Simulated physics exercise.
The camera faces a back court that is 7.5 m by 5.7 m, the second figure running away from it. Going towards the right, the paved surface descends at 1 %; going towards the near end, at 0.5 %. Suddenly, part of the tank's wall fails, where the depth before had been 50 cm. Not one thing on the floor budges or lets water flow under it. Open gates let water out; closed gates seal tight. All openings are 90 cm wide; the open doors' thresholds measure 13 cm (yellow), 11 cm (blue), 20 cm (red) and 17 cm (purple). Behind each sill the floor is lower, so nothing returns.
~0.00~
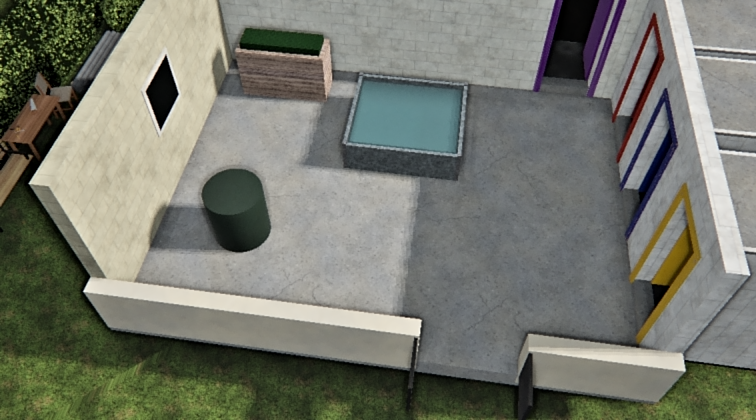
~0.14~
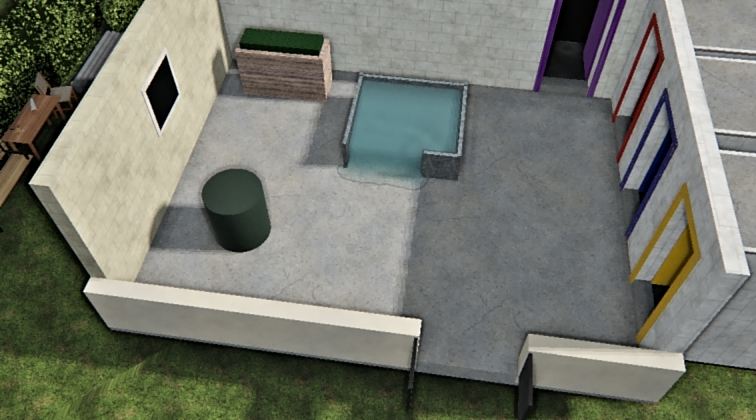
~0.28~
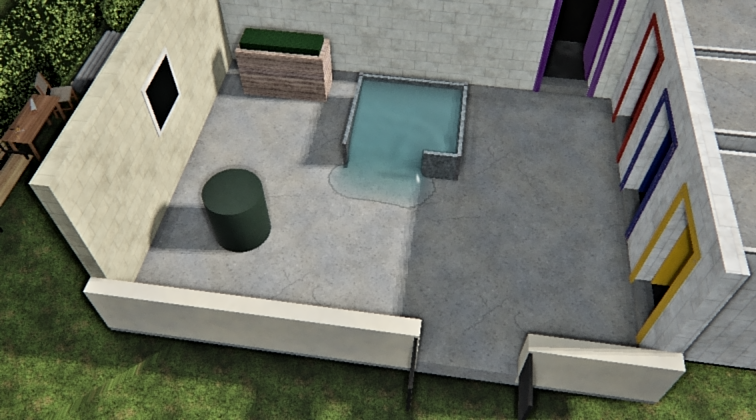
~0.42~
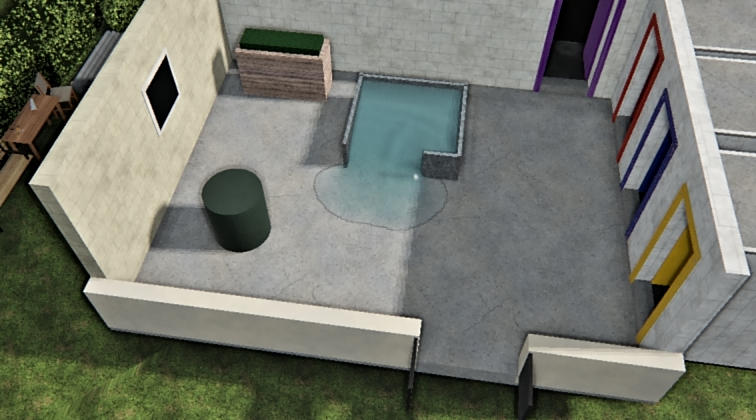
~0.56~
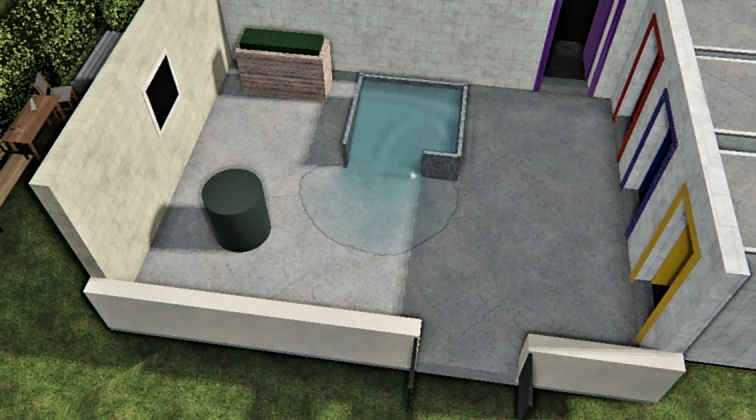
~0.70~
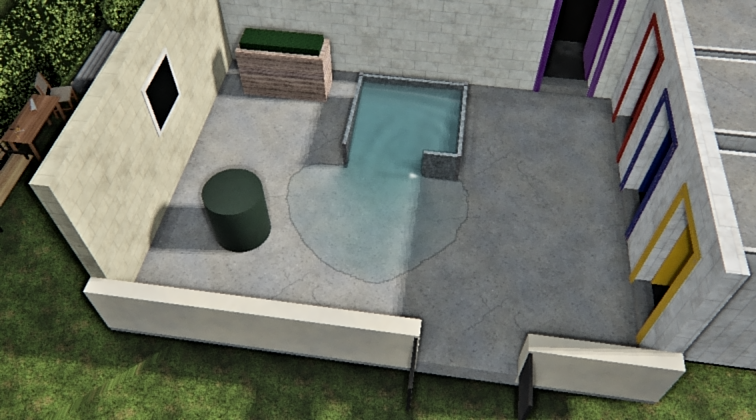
Water poured out through a gap that opened in the front of a stone tank in a walled court, then spread across the grey floor in a widening rounded sheet, nearing the green drum.
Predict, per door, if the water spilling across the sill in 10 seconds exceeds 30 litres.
Prediction: The yellow door does not exceed 30 litres; the blue door does not exceed 30 litres; the red door does not exceed 30 litres; the purple door does not exceed 30 litres.
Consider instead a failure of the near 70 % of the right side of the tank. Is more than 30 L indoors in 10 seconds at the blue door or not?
Well, at blue it would be too much.
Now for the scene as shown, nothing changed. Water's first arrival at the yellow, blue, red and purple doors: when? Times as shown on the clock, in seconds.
Yellow: 4.0 s; blue: 5.5 s; red: 7.0 s; purple: 9.0 s.
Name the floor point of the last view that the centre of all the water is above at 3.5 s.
Roughly (356, 226).
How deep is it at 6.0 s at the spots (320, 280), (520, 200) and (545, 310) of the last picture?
First spot near 7 cm, second near 0 cm, third near 3 cm.
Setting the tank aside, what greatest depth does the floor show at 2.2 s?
Peak depth: Approx. 24 cm.
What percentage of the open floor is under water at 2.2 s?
Wet share: About 30 %.
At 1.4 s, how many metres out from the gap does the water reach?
That works out near 3.4 m.
After 1.4 s water covers 25 % of the floor and is deepest (25 cm) near (374, 174); yellow door not reached, blue door not reached, red door not reached, purple door not reached.
After 2.2 s water covers 30 % of the floor and is deepest (24 cm) near (345, 323); yellow door not reached, blue door not reached, red door not reached, purple door not reached.
After 3.5 s water covers 40 % of the floor and is deepest (20 cm) near (125, 304); yellow door not reached, blue door not reached, red door not reached, purple door not reached.
After 6.0 s water covers 60 % of the floor and is deepest (13 cm) near (639, 375); yellow door 9 cm at the sill, 0 L in, blue door 3 cm at the sill, 0 L in, red door not reached, purple door not reached.
After 10.0 s water covers 85 % of the floor and is deepest (8 cm) near (625, 373); yellow door 7 cm at the sill, 0 L in, blue door 4 cm at the sill, 0 L in, red door 3 cm at the sill, 0 L in, purple door 5 cm at the sill, 0 L in.
